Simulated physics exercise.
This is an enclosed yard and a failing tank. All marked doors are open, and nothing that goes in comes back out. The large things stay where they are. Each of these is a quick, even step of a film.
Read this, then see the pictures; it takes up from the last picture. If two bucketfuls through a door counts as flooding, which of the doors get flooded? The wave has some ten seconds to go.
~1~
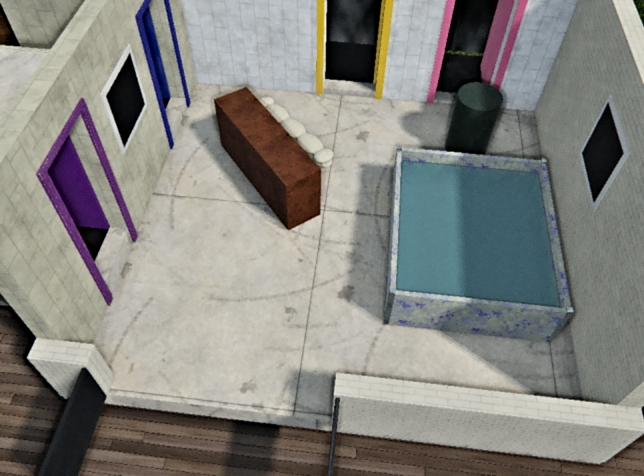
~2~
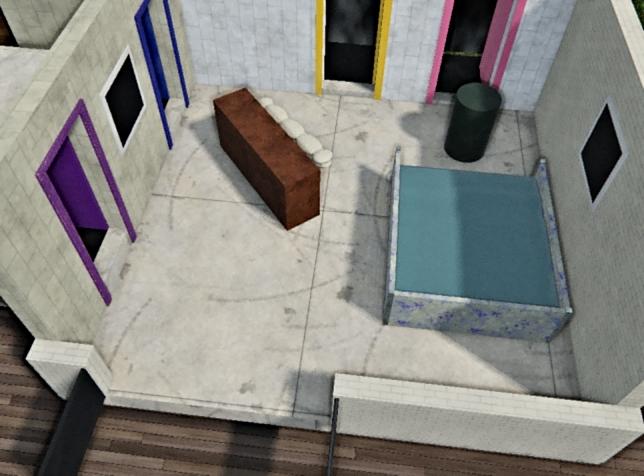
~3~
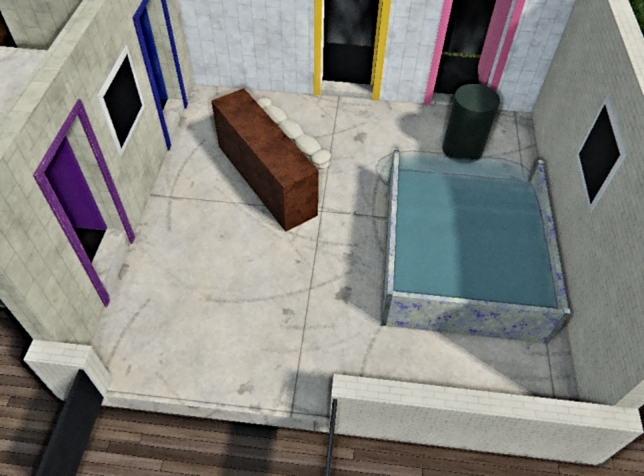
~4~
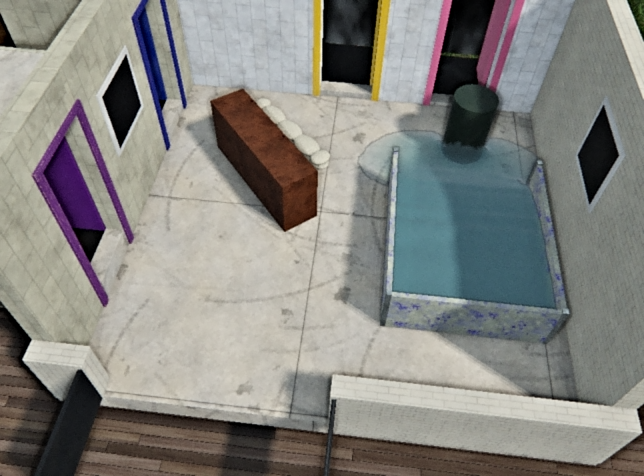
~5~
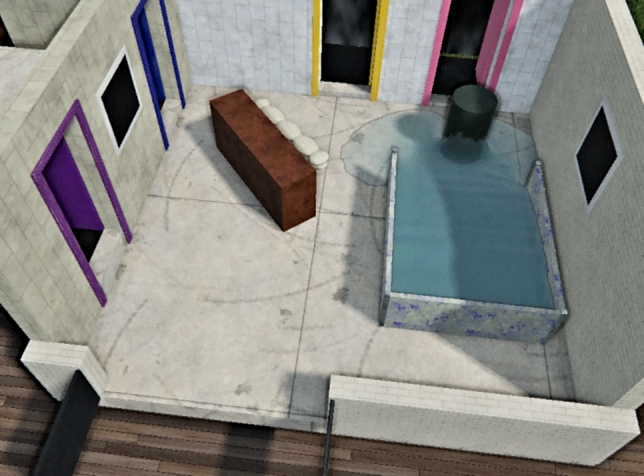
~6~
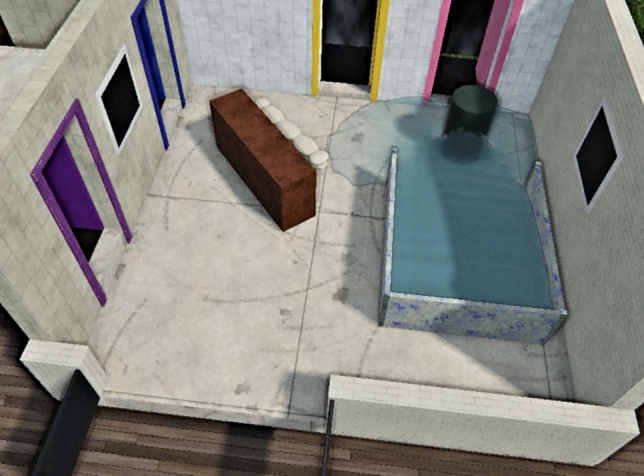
The blue door does not get flooded; the yellow door gets flooded; the purple door does not get flooded; the pink door gets flooded.
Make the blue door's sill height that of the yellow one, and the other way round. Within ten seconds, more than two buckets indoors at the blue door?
Outcome at blue: It tops the limit.
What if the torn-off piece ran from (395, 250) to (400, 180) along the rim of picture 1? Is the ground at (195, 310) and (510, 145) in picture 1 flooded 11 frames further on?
Note: Point one inundated; point two unreached.
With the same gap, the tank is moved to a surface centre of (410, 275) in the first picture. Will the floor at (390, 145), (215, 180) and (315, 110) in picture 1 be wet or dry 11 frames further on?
One after the other: Reached, untouched, reached.
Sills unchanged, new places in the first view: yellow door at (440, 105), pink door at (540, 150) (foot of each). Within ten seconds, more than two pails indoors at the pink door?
In short: The pink one floods.
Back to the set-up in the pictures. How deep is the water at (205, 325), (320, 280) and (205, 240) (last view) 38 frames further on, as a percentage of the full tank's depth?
Around 4, 4 and 4 %.
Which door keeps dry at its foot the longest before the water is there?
My answer: The purple one.
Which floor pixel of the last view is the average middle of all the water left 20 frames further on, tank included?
About (393, 168).
A moment on, water covers 25 % of the floor; the blue door not reached, the yellow door under two buckets in, the purple door not reached, the pink door over two buckets in.
Next, water covers 35 % of the floor; the blue door not reached, the yellow door over two buckets in, the purple door not reached, the pink door far over two buckets in.
Then, water covers 50 % of the floor; the blue door wet at the sill, nothing in, the yellow door over two buckets in, the purple door not reached, the pink door far over two buckets in.
Later, water covers 95 % of the floor; the blue door under two buckets in, the yellow door far over two buckets in, the purple door wet at the sill, nothing in, the pink door far over two buckets in.
In the end, water covers 95 % of the floor; the blue door under two buckets in, the yellow door far over two buckets in, the purple door wet at the sill, nothing in, the pink door far over two buckets in.
